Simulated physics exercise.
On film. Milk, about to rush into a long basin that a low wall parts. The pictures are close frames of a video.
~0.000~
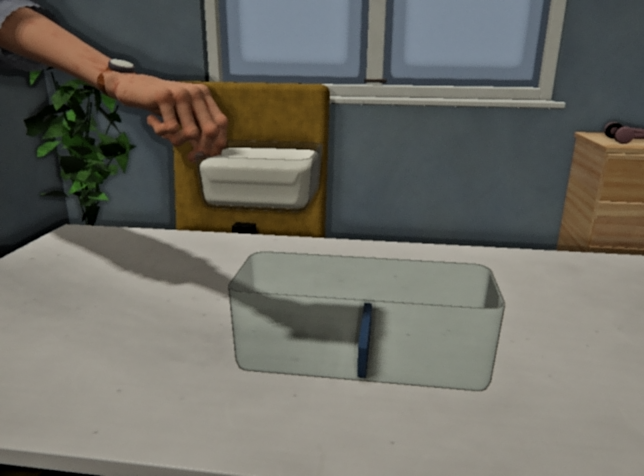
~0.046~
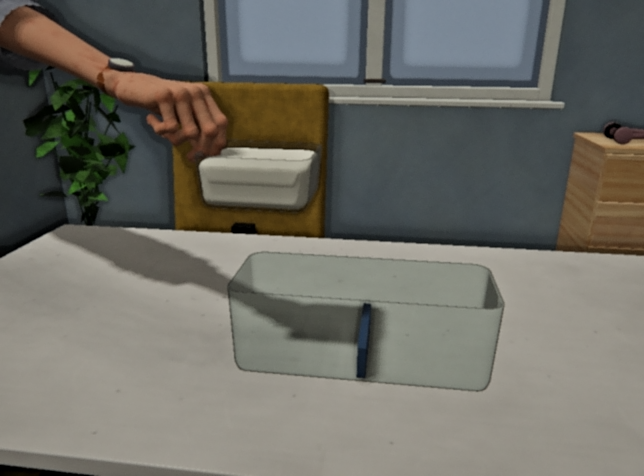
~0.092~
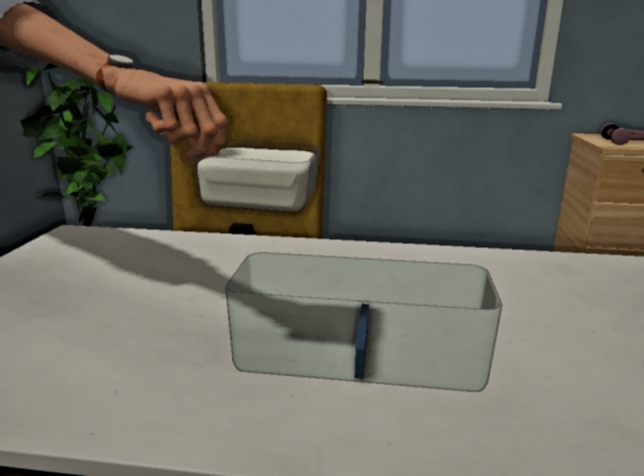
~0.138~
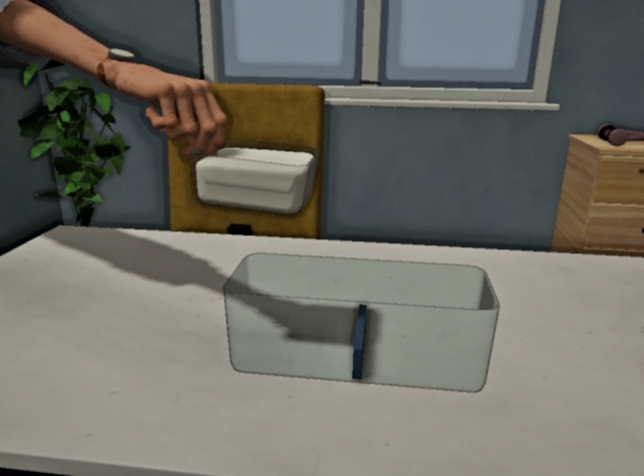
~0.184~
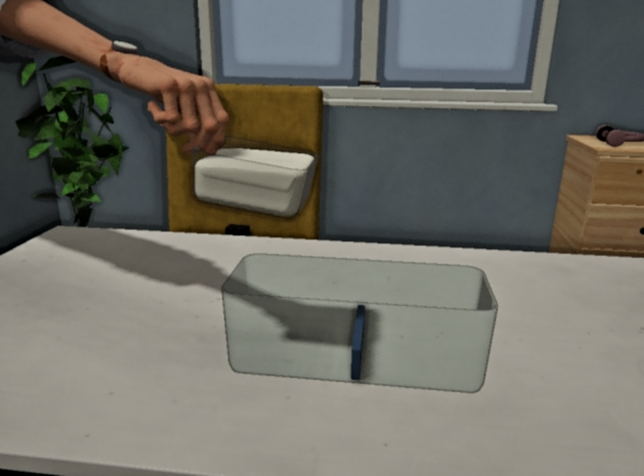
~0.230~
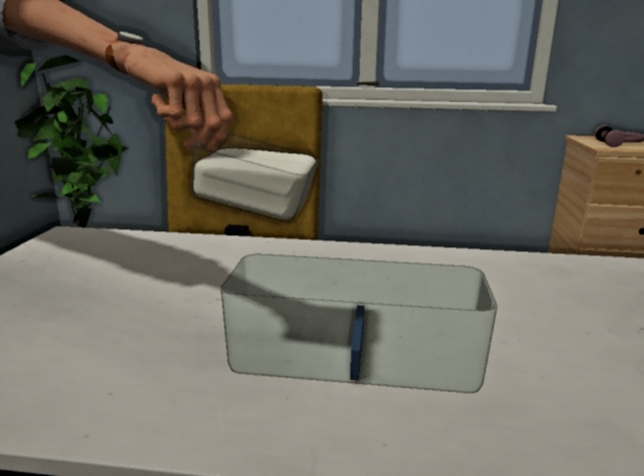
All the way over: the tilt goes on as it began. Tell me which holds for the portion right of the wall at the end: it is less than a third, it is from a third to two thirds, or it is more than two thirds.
Short answer, the right side holds a middle share of a third to two thirds.
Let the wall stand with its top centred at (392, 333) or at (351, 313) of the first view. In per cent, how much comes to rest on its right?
The first position gives around 15 percent, the second around 65 percent.
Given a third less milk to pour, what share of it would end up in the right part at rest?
25 in a hundred.
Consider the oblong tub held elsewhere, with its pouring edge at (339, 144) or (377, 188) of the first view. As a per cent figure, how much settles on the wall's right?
Roughly 65 percent on the first try and 85 percent on the second.
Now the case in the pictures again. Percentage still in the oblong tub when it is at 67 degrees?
Near 40 in a hundred still remains.
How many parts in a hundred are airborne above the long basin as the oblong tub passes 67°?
About 40 per cent.
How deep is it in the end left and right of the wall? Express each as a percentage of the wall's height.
About 30 per cent on the left and 40 per cent on the right.
A moment on, the oblong tub is tipped part way and 40 per cent is still to pour, 4 is left of the wall and 15 right of it.
Next, the oblong tub is tipped on its side and 8 per cent is still to pour, 28 is left of the wall and 53 right of it.
Then the oblong tub is tipped on its side and 1 per cent is still to pour, 38 is left of the wall and 53 right of it.
Later the oblong tub is tipped on its side and 0 per cent is still to pour, 40 is left of the wall and 53 right of it.
In the end 40 per cent lies left of the wall, 53 right of it and 7 outside.
